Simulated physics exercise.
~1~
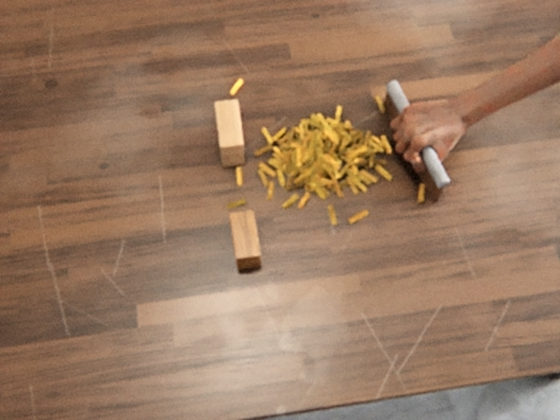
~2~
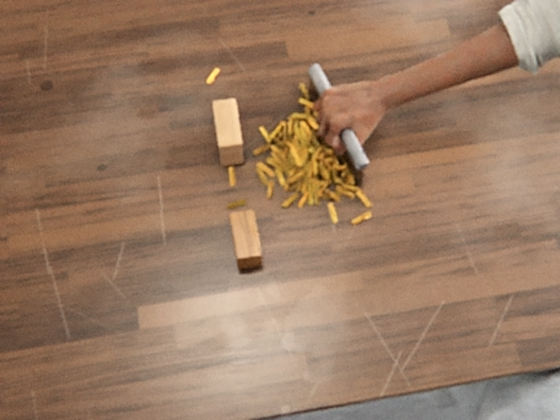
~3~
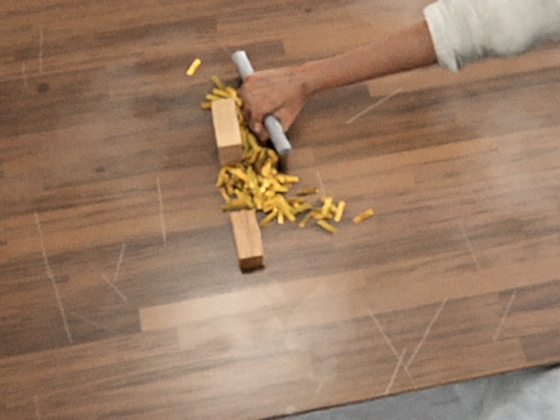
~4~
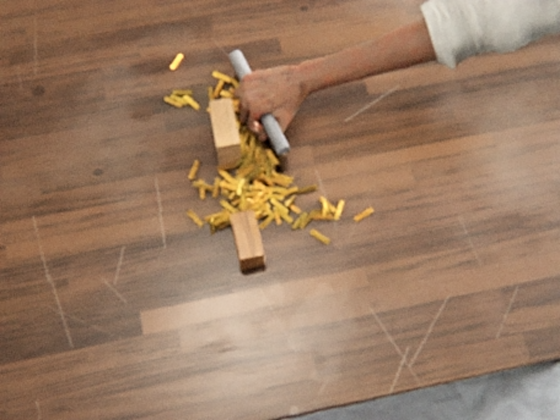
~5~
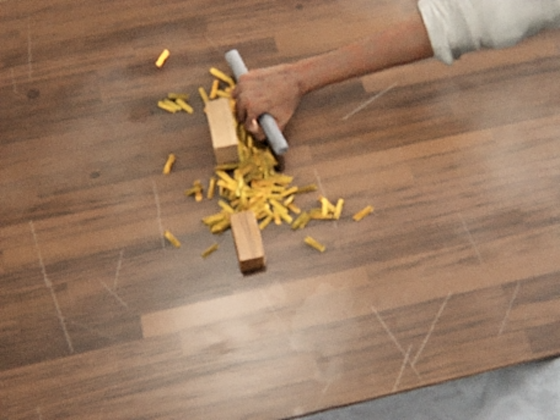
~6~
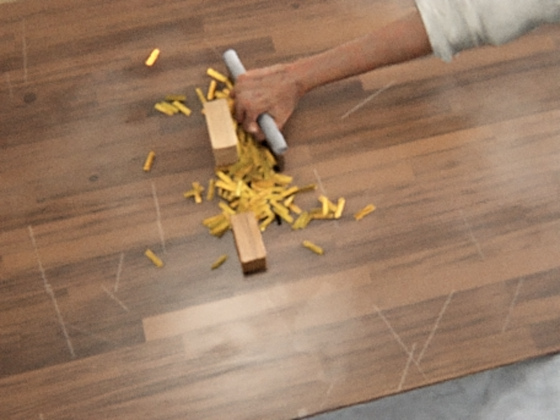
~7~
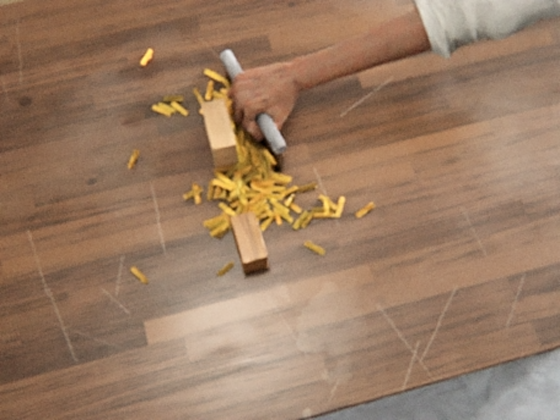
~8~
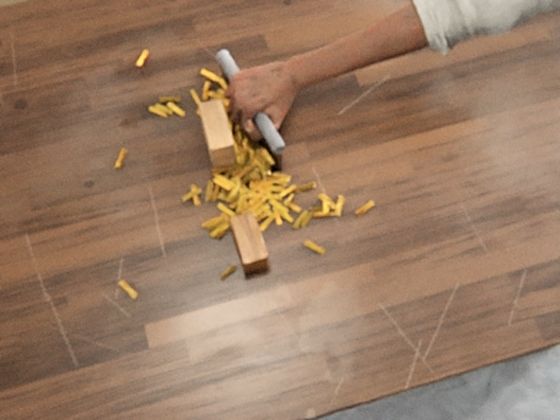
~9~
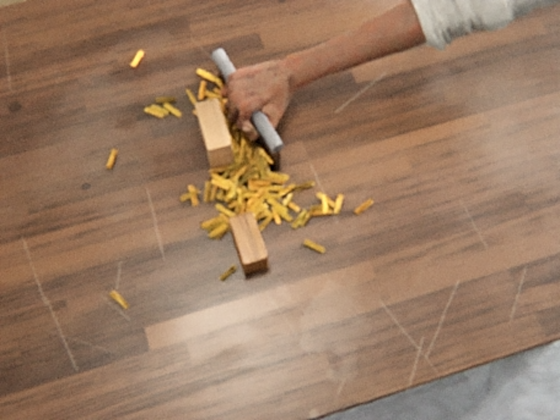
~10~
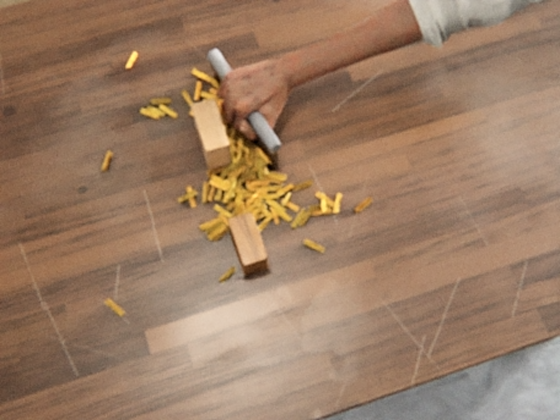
A hand pushes yellow pasta pieces left with a scraper, scattering some past two wooden blocks.
